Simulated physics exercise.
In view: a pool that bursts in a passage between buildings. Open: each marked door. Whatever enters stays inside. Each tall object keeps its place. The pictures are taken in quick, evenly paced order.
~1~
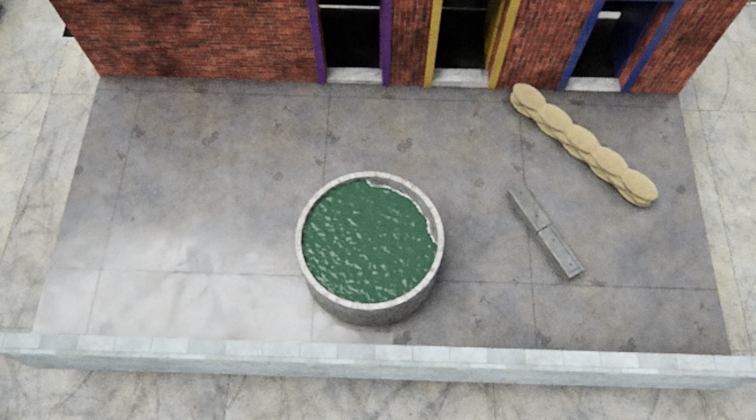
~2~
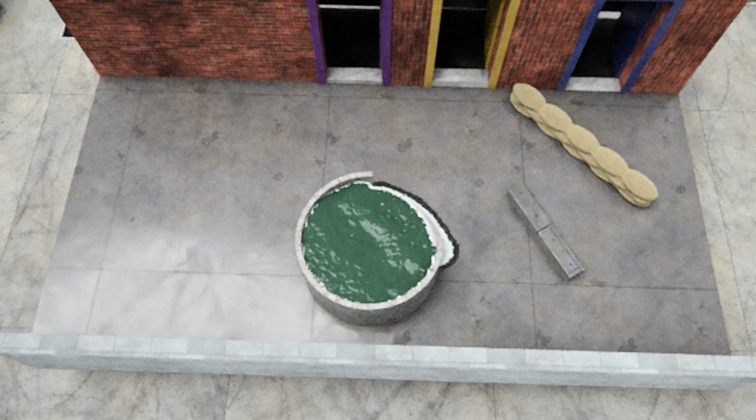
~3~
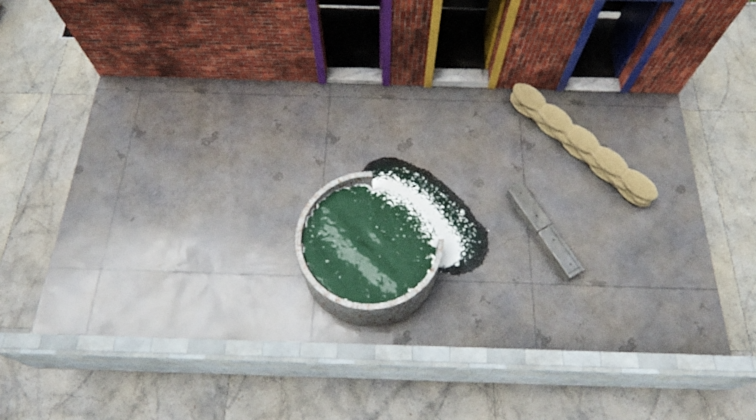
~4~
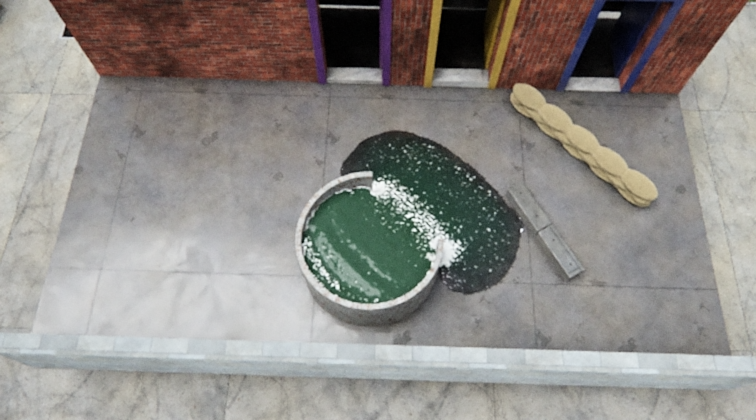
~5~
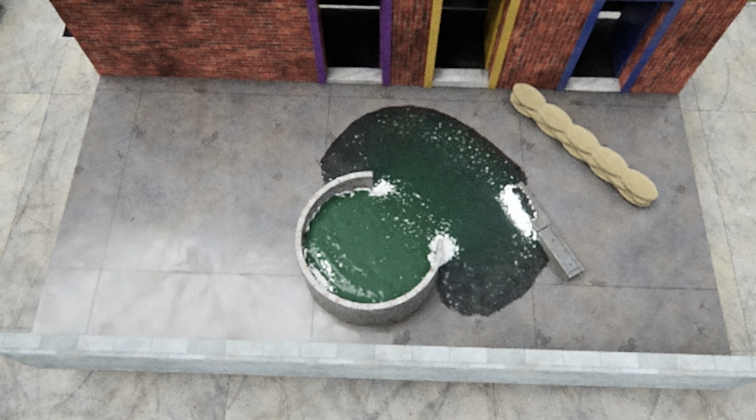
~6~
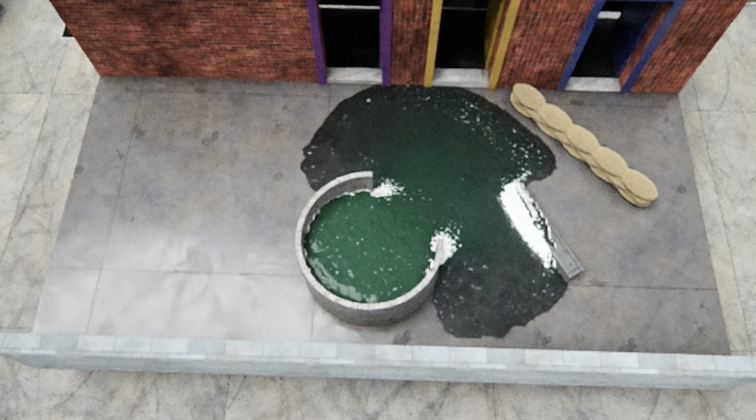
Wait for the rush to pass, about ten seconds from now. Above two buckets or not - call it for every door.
Blue door: Not above two buckets; purple door: Not above two buckets; yellow door: Above two buckets.
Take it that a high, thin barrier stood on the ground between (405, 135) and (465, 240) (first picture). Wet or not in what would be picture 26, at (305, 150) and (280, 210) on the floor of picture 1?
Submerged, then untouched.
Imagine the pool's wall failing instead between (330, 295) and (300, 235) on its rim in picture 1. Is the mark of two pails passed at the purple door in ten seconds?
In that case purple door never reaches it.
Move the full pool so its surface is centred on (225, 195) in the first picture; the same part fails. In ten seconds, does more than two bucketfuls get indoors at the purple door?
Then - purple door runs past the limit.
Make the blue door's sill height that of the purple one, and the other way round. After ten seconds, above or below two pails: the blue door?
Note: Blue falls below the cutoff.
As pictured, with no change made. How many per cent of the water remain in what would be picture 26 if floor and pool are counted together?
I'd say roughly 86 percent.
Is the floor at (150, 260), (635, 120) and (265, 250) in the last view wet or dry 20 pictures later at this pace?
First spot not wet, second soaked, third not wet.
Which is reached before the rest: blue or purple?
Answer: The door marked purple.
A moment on, water covers 30 % of the floor; the blue door wet at the sill, nothing in, the purple door under two buckets in, the yellow door under two buckets in.
Next, water covers 40 % of the floor; the blue door wet at the sill, nothing in, the purple door under two buckets in, the yellow door over two buckets in.
Then, water covers 55 % of the floor; the blue door wet at the sill, nothing in, the purple door under two buckets in, the yellow door far over two buckets in.
Later, water covers 75 % of the floor; the blue door wet at the sill, nothing in, the purple door under two buckets in, the yellow door far over two buckets in.
In the end, water covers 85 % of the floor; the blue door wet at the sill, nothing in, the purple door under two buckets in, the yellow door far over two buckets in.
